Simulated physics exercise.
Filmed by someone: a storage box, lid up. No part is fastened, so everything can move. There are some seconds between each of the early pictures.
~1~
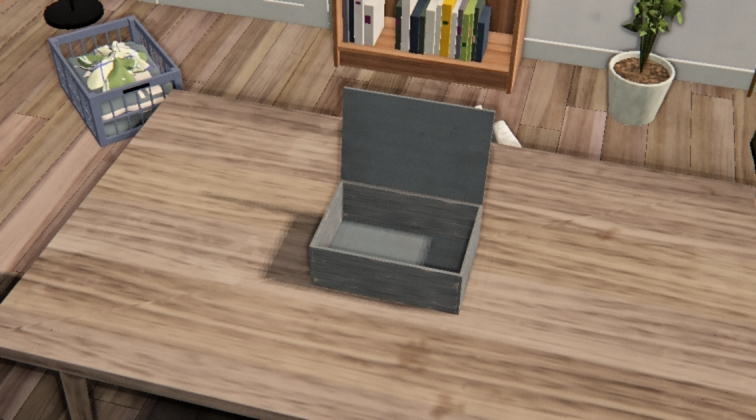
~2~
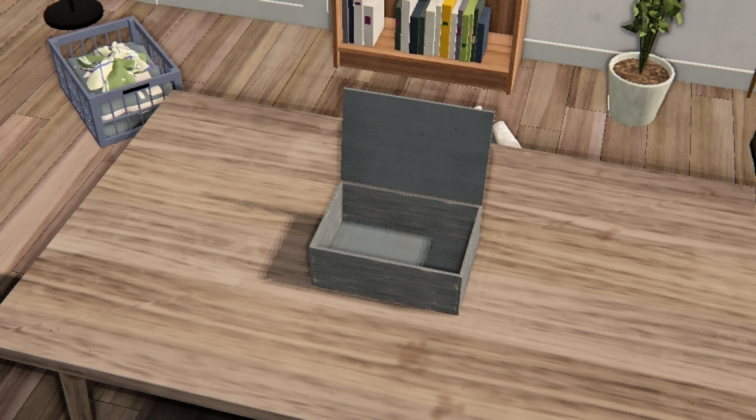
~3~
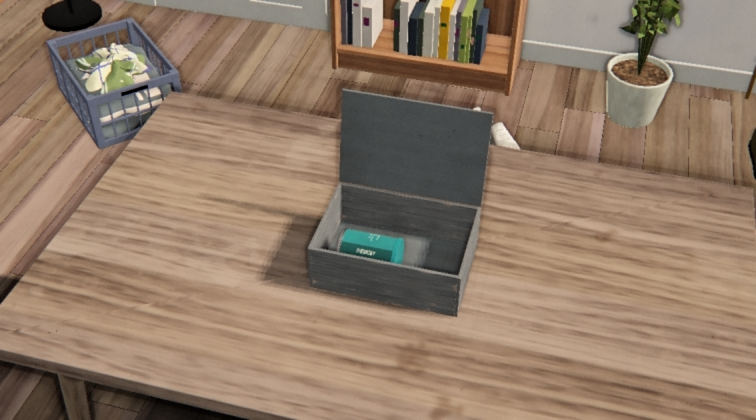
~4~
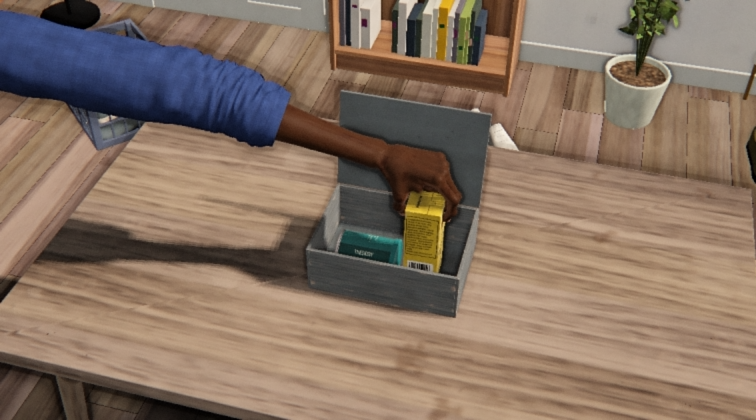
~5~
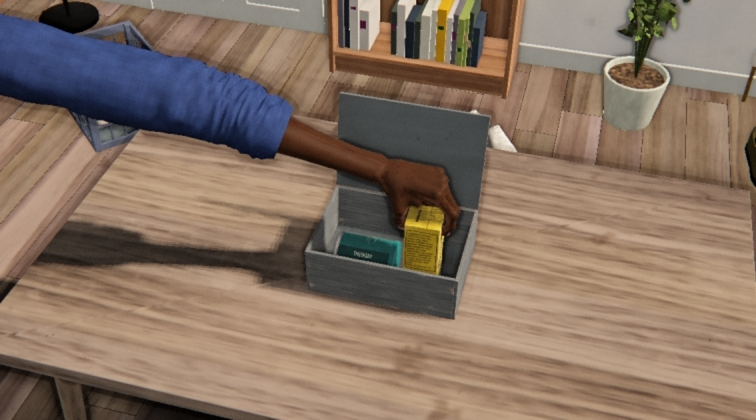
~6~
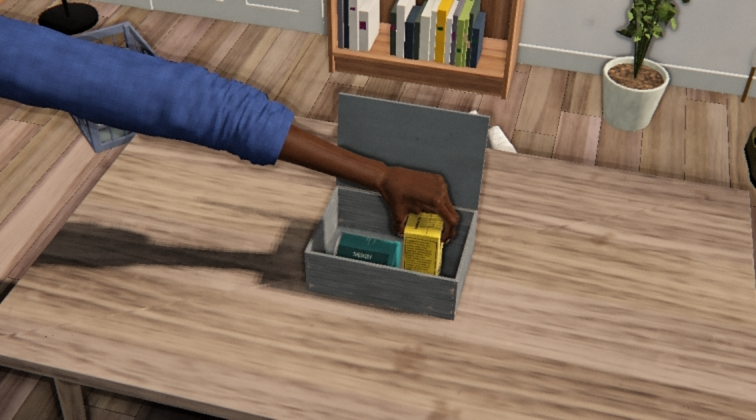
A hand lowers a yellow carton into a gray box beside a teal package.
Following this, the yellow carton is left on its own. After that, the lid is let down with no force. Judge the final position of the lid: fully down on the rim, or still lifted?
Stands proud.
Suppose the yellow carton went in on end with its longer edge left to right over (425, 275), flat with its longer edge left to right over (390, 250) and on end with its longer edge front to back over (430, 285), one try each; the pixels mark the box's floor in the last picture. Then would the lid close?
Lid, in order: Held open, fully down, held open.
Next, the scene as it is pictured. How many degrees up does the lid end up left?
Measured angle - around 35°.
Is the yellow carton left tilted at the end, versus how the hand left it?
Well, the yellow carton stays just as set.
Then, 1.10 s on from there, lid starting down.
Then, 1.50 s on from there, lid 65° above the rim.
Then, 1.80 s on from there, lid 38° above the rim.
In the end, lid 34° above the rim; both unmoved. At the end, from the last picture's camera, yellow carton near (423, 258).
